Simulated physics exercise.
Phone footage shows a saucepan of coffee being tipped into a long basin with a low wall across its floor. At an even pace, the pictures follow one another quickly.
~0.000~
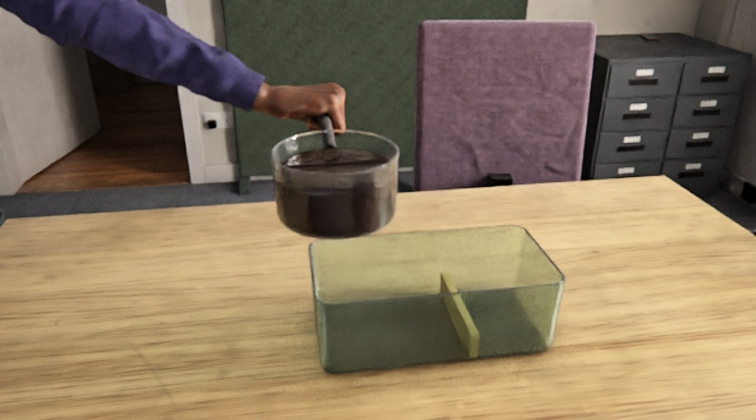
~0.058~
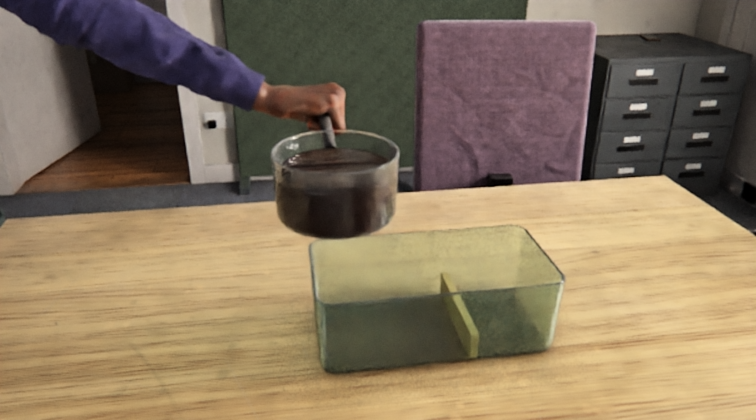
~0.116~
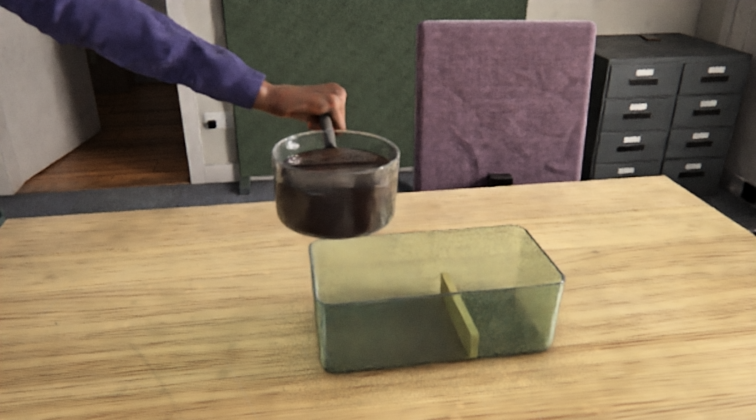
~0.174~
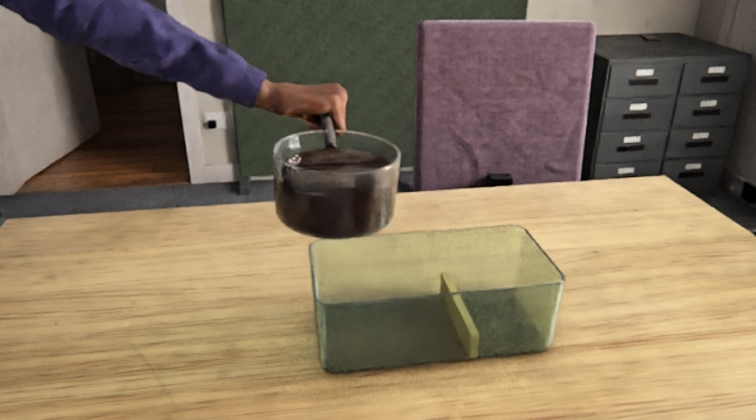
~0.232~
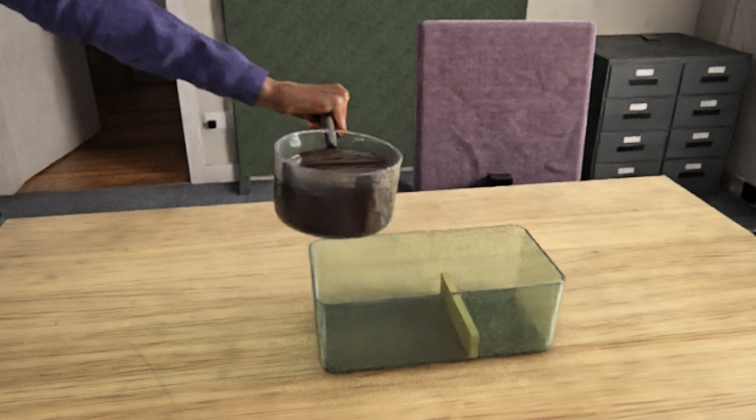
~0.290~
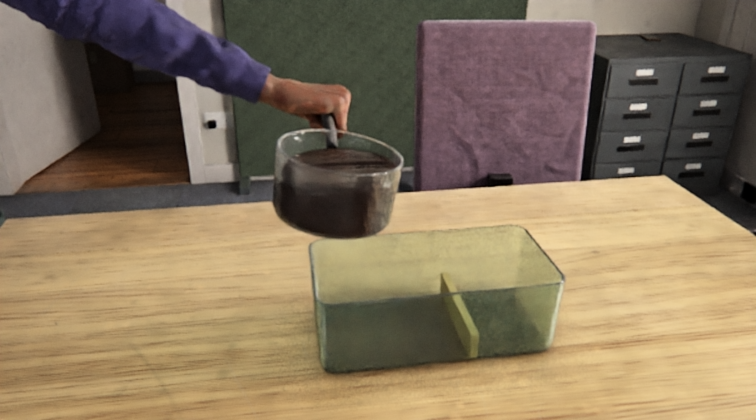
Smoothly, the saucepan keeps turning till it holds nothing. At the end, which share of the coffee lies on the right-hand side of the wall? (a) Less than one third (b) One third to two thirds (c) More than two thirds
(a) Less than one third.
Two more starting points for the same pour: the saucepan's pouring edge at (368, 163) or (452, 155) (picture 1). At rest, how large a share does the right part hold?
About 10 per cent, then about 65 per cent.
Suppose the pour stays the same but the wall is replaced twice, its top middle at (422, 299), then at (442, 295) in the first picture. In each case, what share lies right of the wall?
In turn some 70 and 45 in a hundred.
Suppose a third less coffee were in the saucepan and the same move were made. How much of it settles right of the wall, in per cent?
Near 5 parts in a hundred.
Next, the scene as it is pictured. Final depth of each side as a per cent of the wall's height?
Close to 70 for the left and 30 for the right.
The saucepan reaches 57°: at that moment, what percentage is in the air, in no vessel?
20 per cent.
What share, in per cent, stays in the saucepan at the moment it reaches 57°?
I'd reckon near 75 percent is still held at that tilt.
A moment on, the saucepan is tipped part way and 74 per cent is still to pour, 7 is left of the wall and 0 right of it.
Next, the saucepan is tipped on its side and 19 per cent is still to pour, 51 is left of the wall and 20 right of it.
Then the saucepan is tipped right over and 2 per cent is still to pour, 76 is left of the wall and 20 right of it.
Later the saucepan is tipped right over and 0 per cent is still to pour, 79 is left of the wall and 21 right of it.
Finally, 79 per cent lies left of the wall, 21 right of it and 1 outside.
